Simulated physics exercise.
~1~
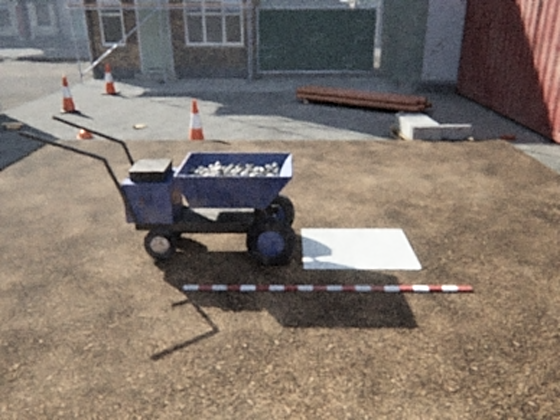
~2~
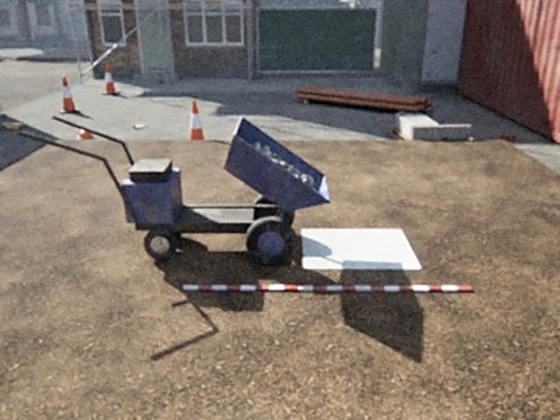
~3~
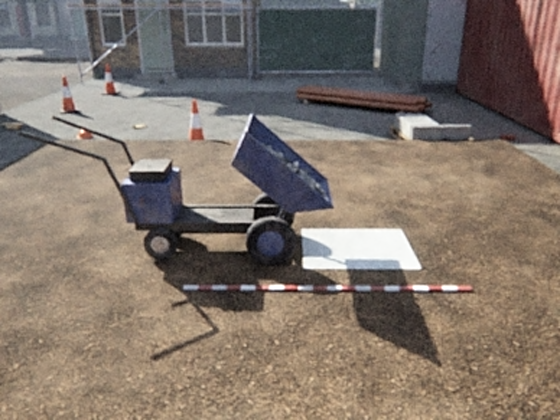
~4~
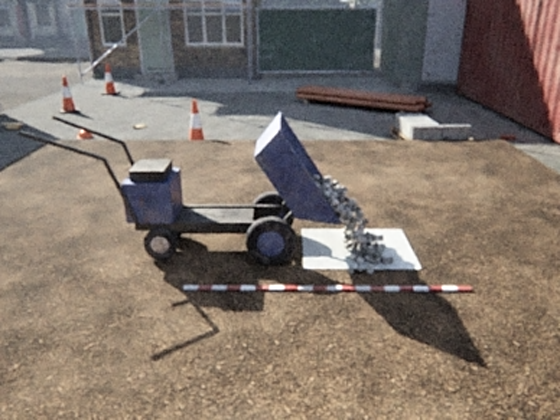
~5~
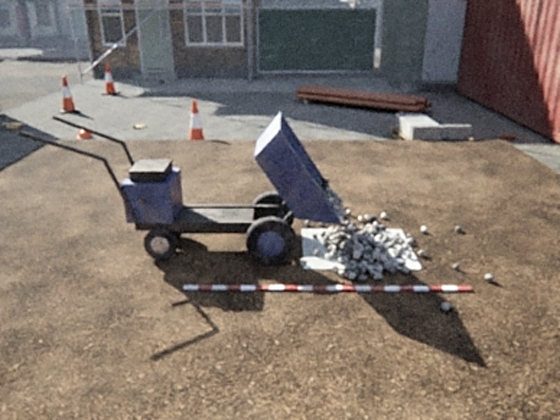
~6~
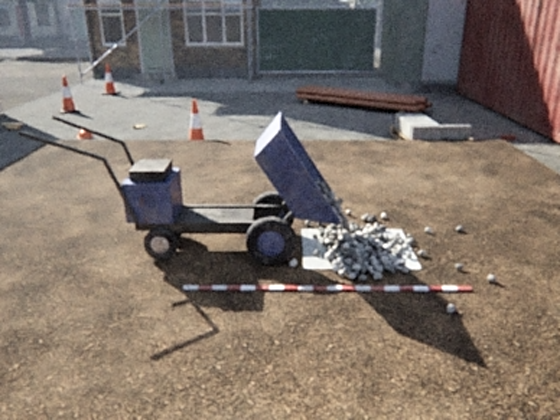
The footage shows a blue powered barrow standing still on brown ground while its tray tips steadily to the right, until grey stones pour out onto a white sheet. They spread into a heap, a few scattering beyond it, and the tray stays steeply tilted.
